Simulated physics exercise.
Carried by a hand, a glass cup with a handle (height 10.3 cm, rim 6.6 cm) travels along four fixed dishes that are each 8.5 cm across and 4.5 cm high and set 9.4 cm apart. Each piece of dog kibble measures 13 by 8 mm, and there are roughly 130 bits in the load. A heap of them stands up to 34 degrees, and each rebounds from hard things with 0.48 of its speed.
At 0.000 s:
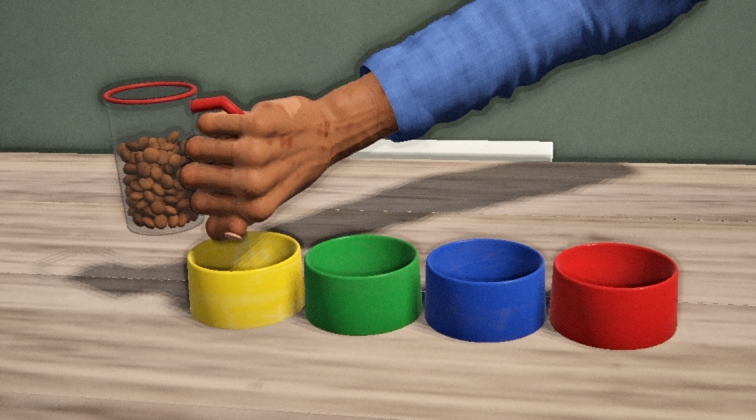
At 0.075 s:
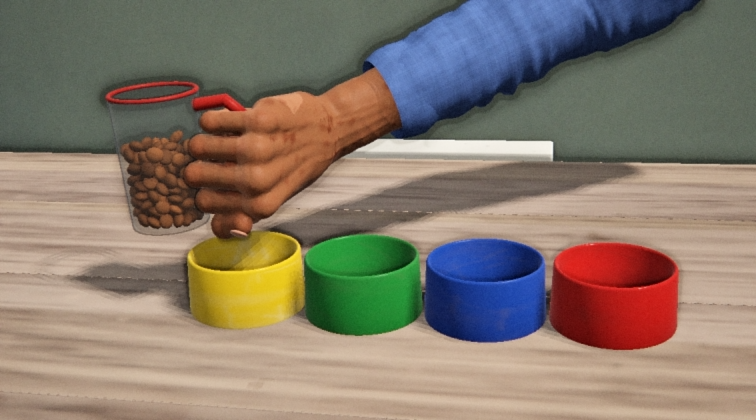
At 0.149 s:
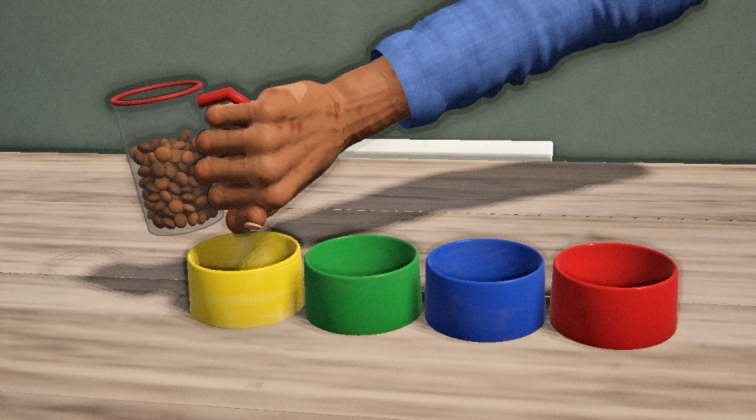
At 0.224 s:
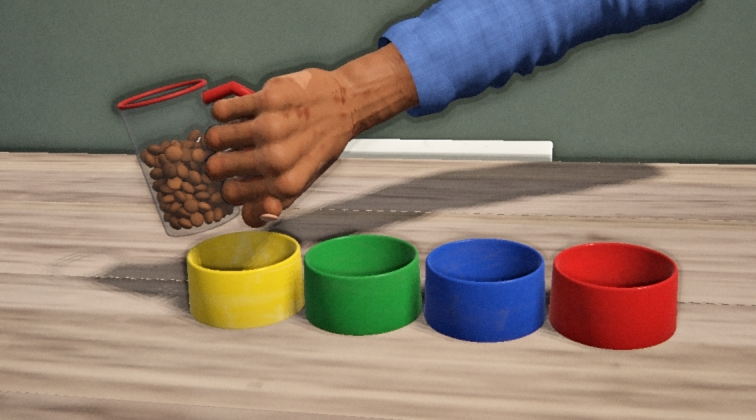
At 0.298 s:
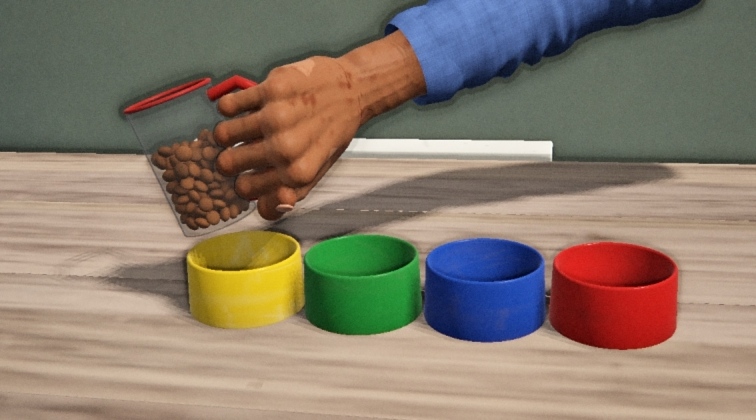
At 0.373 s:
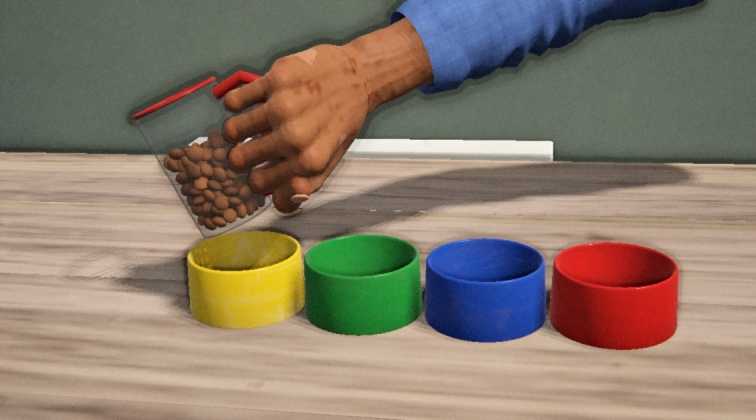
The video shows a hand in a blue sleeve holding a clear, red-rimmed cup of small brown pieces near a row of yellow, green, blue and red dishes, moving it slightly right while steadily tilting its rim left.
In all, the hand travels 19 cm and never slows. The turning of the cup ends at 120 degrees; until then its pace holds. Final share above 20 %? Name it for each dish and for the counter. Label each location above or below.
Labels - red: Below, blue: Below, green: Above, yellow: Below, counter: Below.
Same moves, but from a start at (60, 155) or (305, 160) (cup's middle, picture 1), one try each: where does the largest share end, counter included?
In the first try yellow collects the most, and in the second it's blue.
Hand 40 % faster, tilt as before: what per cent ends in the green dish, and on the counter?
The shares would then be green 100 and counter 0.
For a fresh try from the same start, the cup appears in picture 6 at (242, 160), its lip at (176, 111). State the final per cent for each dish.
Dish by dish: Red 0 per cent, blue 0 per cent, green 100 per cent, yellow 0 per cent.
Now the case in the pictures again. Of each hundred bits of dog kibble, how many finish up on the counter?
Around 0 percent, I'd guess.
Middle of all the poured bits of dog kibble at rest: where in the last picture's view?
Somewhere near (354, 280) in the last picture.
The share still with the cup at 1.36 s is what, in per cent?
100 %.
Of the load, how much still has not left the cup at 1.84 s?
Some 45 %.
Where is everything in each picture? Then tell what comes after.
In the first frame, cup at (158, 159), tilt 0 degrees, lip at (110, 93), moved 0.0 cm; middle of the pieces at (162, 183); yellow dish at (244, 252); green dish at (361, 256); blue dish at (485, 261); red dish at (615, 266).
In the second frame, cup at (162, 159), tilt 2 degrees, lip at (112, 94), moved 0.3 cm; middle of the pieces at (166, 182).
In the third frame, cup at (172, 159), tilt 7 degrees, lip at (117, 98), moved 1.1 cm; middle of the pieces at (178, 182).
In the fourth frame, cup at (183, 159), tilt 13 degrees, lip at (123, 103), moved 2.0 cm; middle of the pieces at (191, 182).
In the fifth frame, cup at (194, 159), tilt 18 degrees, lip at (130, 109), moved 2.9 cm; middle of the pieces at (205, 182).
In the sixth frame, cup at (206, 159), tilt 24 degrees, lip at (139, 116), moved 3.9 cm; middle of the pieces at (218, 181); yellow dish at (244, 251); green dish at (362, 256); blue dish at (485, 260); red dish at (615, 265). The cup turns about 75 degrees a second and travels 12 cm a second.
Then, at 0.97 s, tilt 69 degrees; cup holds 100 %.
Then, at 1.36 s, tilt 99 degrees; cup holds 100 %.
After 1.84 s, tilt 120 degrees; cup holds 45 %, green 55 %.
In the end, at 2.7 s, red 0 %, blue 0 %, green 100 %, yellow 0 %, counter 0 %.
